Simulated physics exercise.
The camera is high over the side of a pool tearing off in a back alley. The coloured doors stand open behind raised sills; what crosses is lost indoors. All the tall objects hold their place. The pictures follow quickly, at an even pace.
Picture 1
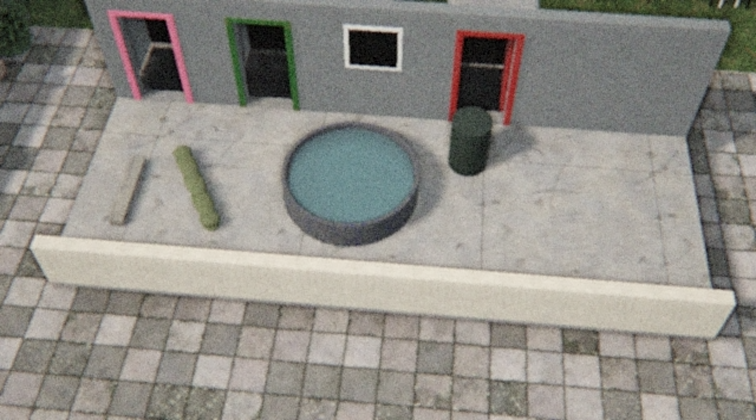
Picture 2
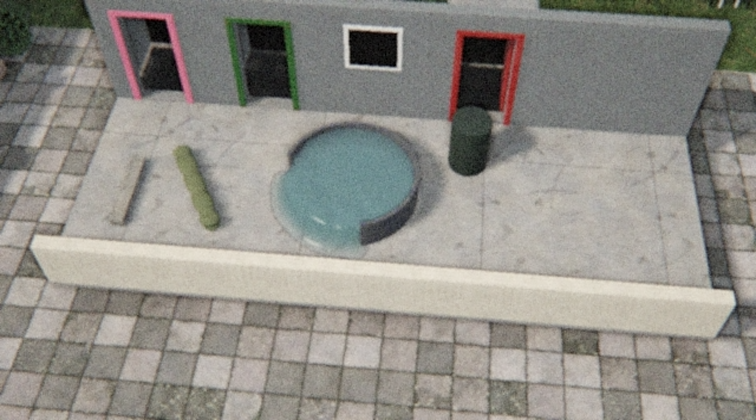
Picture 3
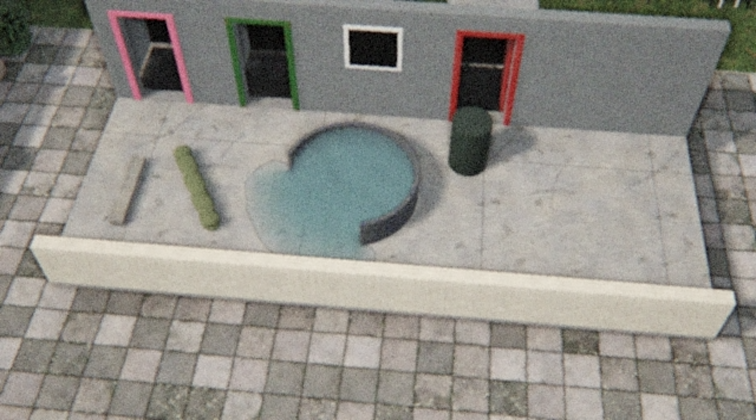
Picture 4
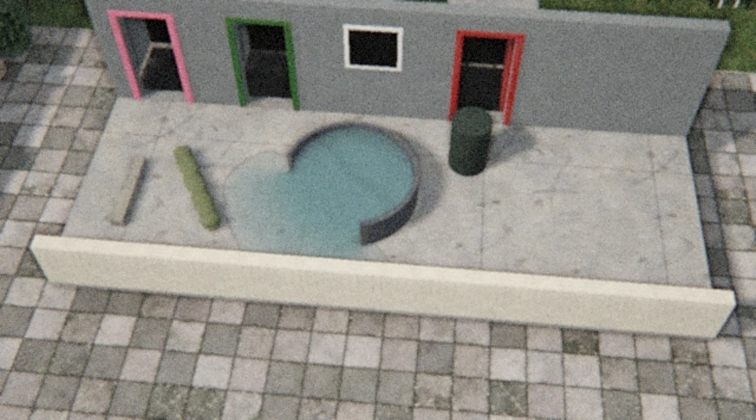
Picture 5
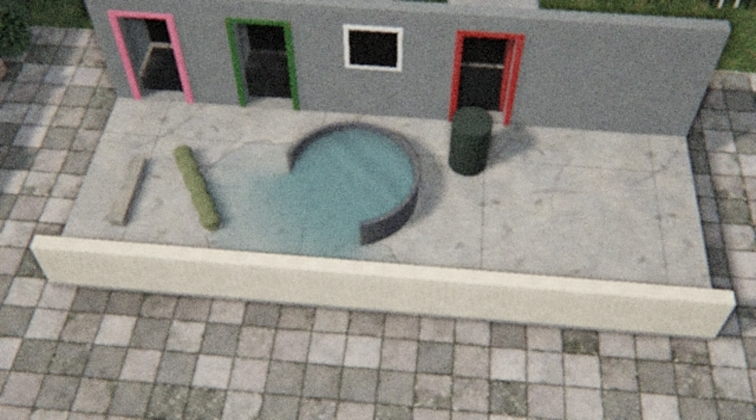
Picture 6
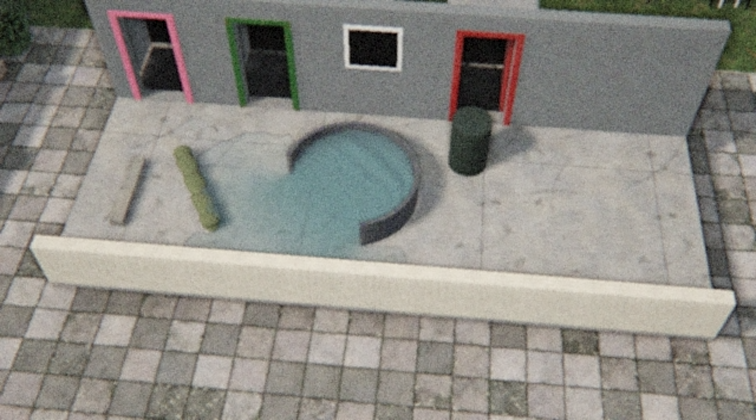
Round pool's side opening at lower left, blue water pouring out and spreading across grey paving toward a green bolster-like object.
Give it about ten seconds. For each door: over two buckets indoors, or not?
The red door stays under that; the pink door takes more than that; the green door takes more than that.
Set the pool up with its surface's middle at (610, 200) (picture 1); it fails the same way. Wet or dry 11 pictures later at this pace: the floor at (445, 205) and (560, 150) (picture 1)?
As listed: Awash, free of water.
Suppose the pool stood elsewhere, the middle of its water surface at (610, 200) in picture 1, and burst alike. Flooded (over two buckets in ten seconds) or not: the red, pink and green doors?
In short: Red door keeps below it; pink door is over; green door takes more.
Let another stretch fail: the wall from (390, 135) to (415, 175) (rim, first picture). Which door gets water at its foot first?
That is the one in red.
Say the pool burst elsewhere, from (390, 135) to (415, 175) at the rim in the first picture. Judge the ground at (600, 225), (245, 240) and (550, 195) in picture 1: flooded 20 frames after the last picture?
In that order: Flooded, clear, wet.
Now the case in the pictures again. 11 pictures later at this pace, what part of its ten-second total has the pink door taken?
Near 0 in a hundred.
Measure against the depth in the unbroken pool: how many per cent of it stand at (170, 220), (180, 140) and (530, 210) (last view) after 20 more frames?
In that order: 6, 8 and 4 per cent.
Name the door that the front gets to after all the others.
I say the one in red.
A moment on, water covers 20 % of the floor; the red door not reached, the pink door not reached, the green door not reached.
Next, water covers 35 % of the floor; the red door not reached, the pink door under two buckets in, the green door not reached.
Then, water covers 50 % of the floor; the red door not reached, the pink door under two buckets in, the green door under two buckets in.
Later, water covers 75 % of the floor; the red door not reached, the pink door over two buckets in, the green door over two buckets in.
In the end, water covers 80 % of the floor; the red door wet at the sill, nothing in, the pink door over two buckets in, the green door over two buckets in.
